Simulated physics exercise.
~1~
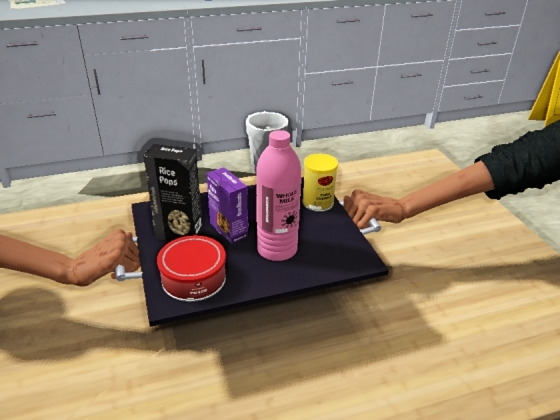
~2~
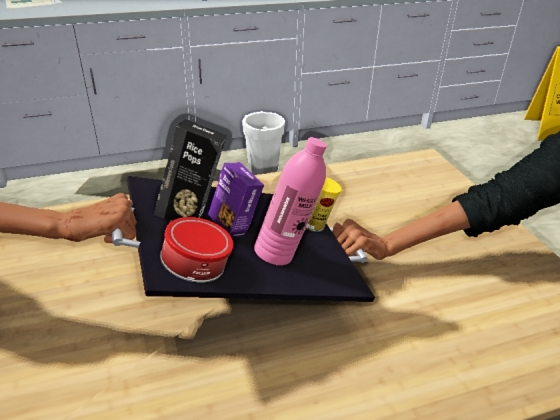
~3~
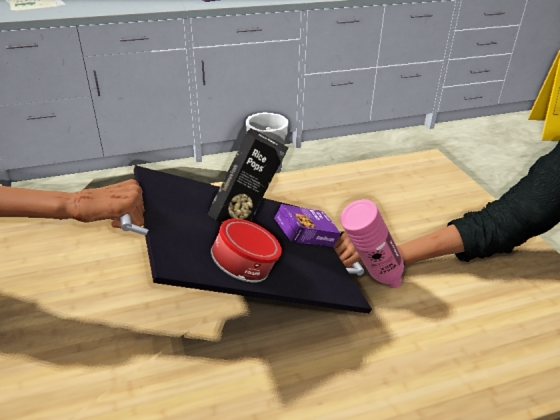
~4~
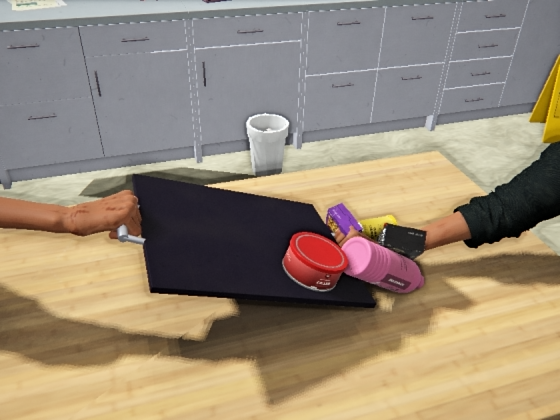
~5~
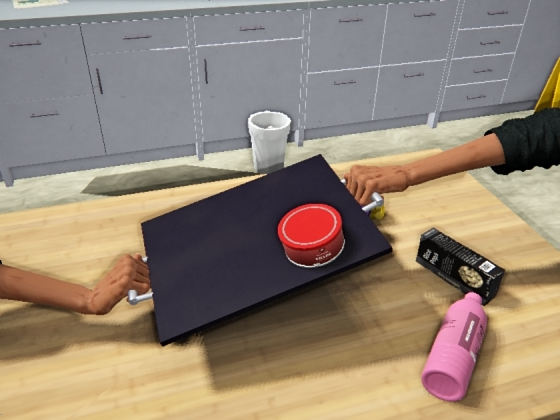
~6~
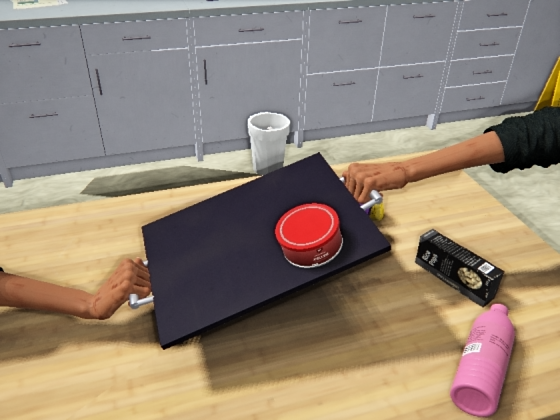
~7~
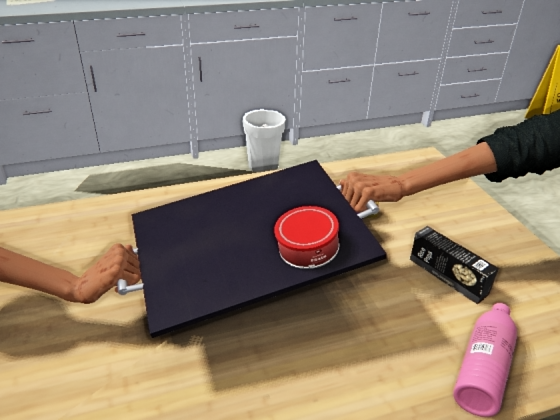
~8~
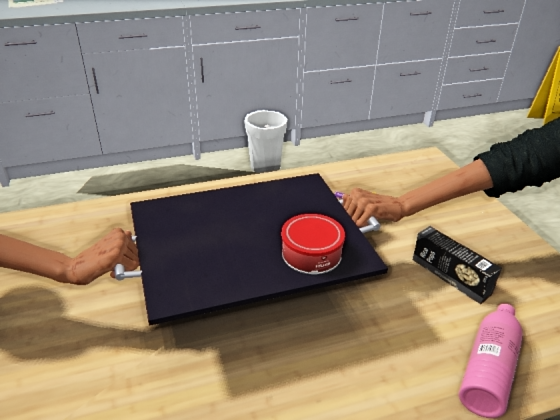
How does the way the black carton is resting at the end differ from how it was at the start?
At the start the black carton stands upright on the tray, but at the end it is lying on its side on the table.
